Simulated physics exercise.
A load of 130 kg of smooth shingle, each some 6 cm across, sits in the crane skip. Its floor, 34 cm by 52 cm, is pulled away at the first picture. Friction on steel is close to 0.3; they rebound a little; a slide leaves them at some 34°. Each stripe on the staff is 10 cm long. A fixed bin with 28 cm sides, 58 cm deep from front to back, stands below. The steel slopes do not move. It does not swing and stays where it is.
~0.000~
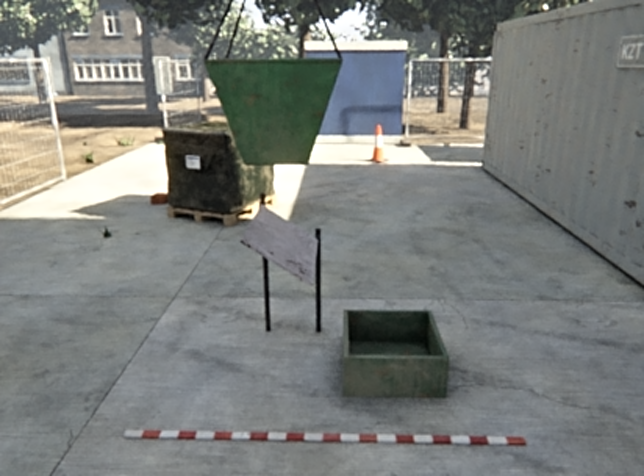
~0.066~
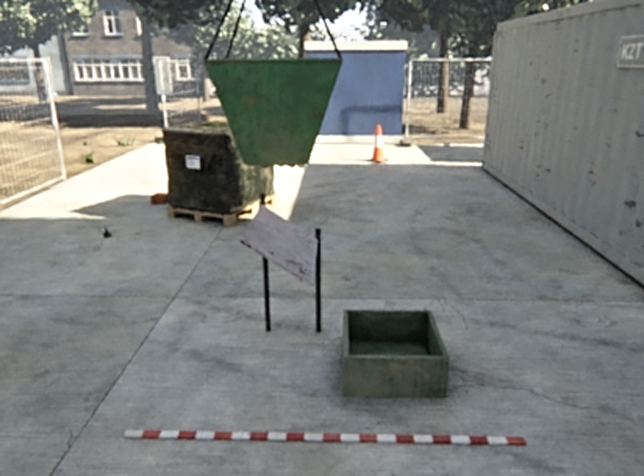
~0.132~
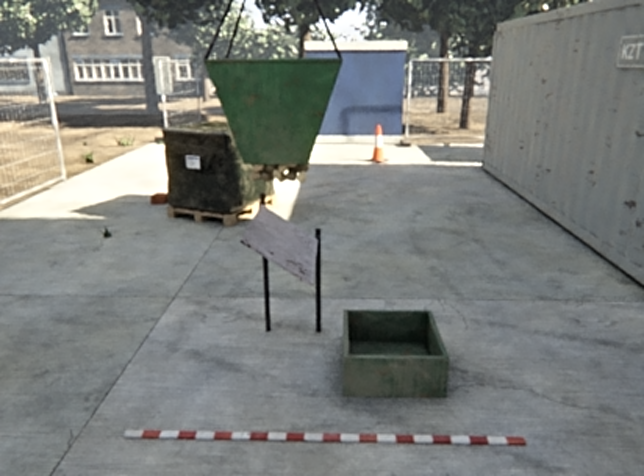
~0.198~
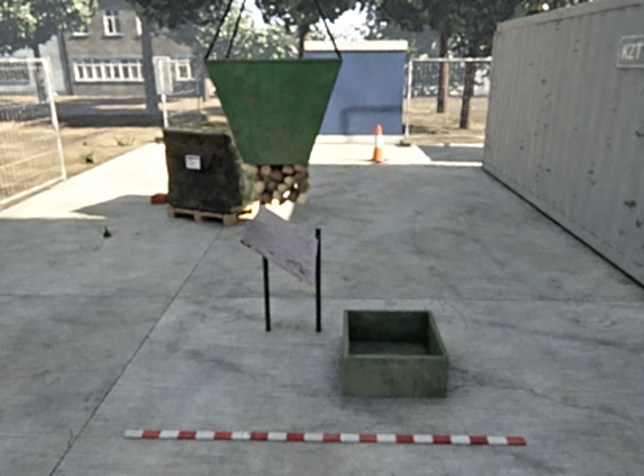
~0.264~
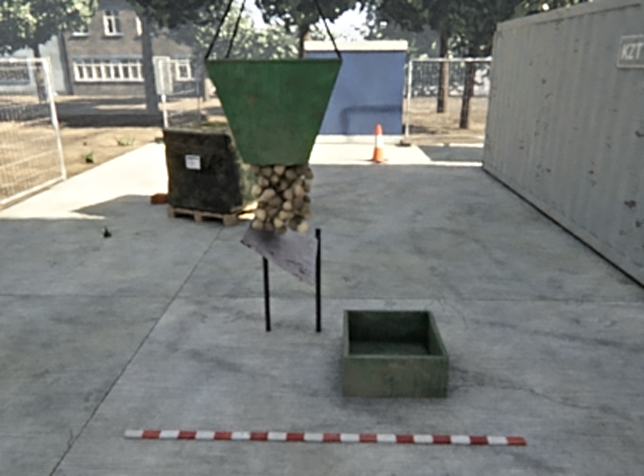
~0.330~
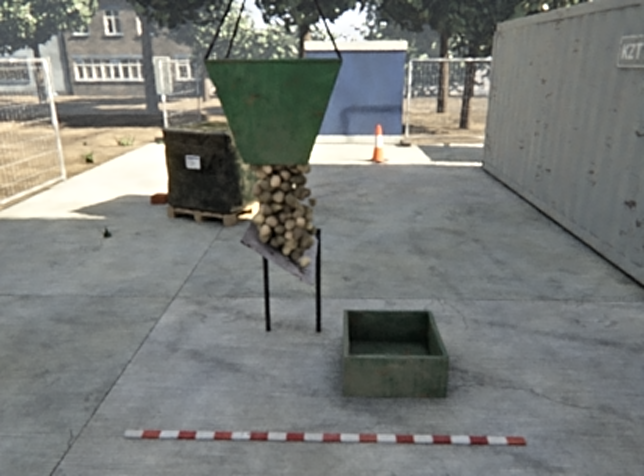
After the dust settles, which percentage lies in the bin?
Some 60 per cent of it.
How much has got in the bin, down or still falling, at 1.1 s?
About 55 per cent by then.
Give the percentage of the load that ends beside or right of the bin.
Some 35 per cent of the load.
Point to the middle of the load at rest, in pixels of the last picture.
Near (398, 357).
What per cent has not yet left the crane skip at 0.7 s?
It holds some 0 per cent.
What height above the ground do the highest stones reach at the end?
Some 26 cm high.
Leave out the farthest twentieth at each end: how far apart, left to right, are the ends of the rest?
About 90 cm.
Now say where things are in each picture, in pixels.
In the first frame, the outlet is at (276, 155); nothing has dropped yet.
In the second frame, the outlet is at (276, 155); 2 % is out.
In the third frame, the outlet is at (276, 155); 16 % is out, the lowest stones still above the rim at (293, 172), 135 cm up.
In the fourth frame, the outlet is at (276, 155); 29 % is out, the lowest stones still above the rim at (293, 193), 122 cm up.
In the fifth frame, the outlet is at (276, 155); 44 % is out, the lowest stones still above the rim at (294, 220), 104 cm up.
In the sixth frame, the outlet is at (276, 155); 63 % is out, the lowest stones still above the rim at (303, 248), 87 cm up.
After 0.7 s, 0 % in the crane skip, 21 % on the steel, 32 % falling or lying left of the bin, 33 % falling or lying in the bin, 14 % falling or lying beside or right of the bin; the stones farthest right are at (429, 348).
After 1.1 s, 0 % in the crane skip, 8 % falling or lying left of the bin, 57 % falling or lying in the bin, 35 % falling or lying beside or right of the bin; the stones farthest right are at (497, 363).
After 1.7 s, 0 % in the crane skip, 4 % falling or lying left of the bin, 60 % falling or lying in the bin, 36 % falling or lying beside or right of the bin; the stones farthest right are at (551, 333).
After 2.6 s, 0 % in the crane skip, 4 % falling or lying left of the bin, 60 % falling or lying in the bin, 36 % falling or lying beside or right of the bin; the stones farthest right are at (557, 320).
After 4.5 s, 0 % in the crane skip, 4 % left of the bin, 60 % in the bin, 36 % beside or right of the bin; the stones farthest right are at (557, 320).
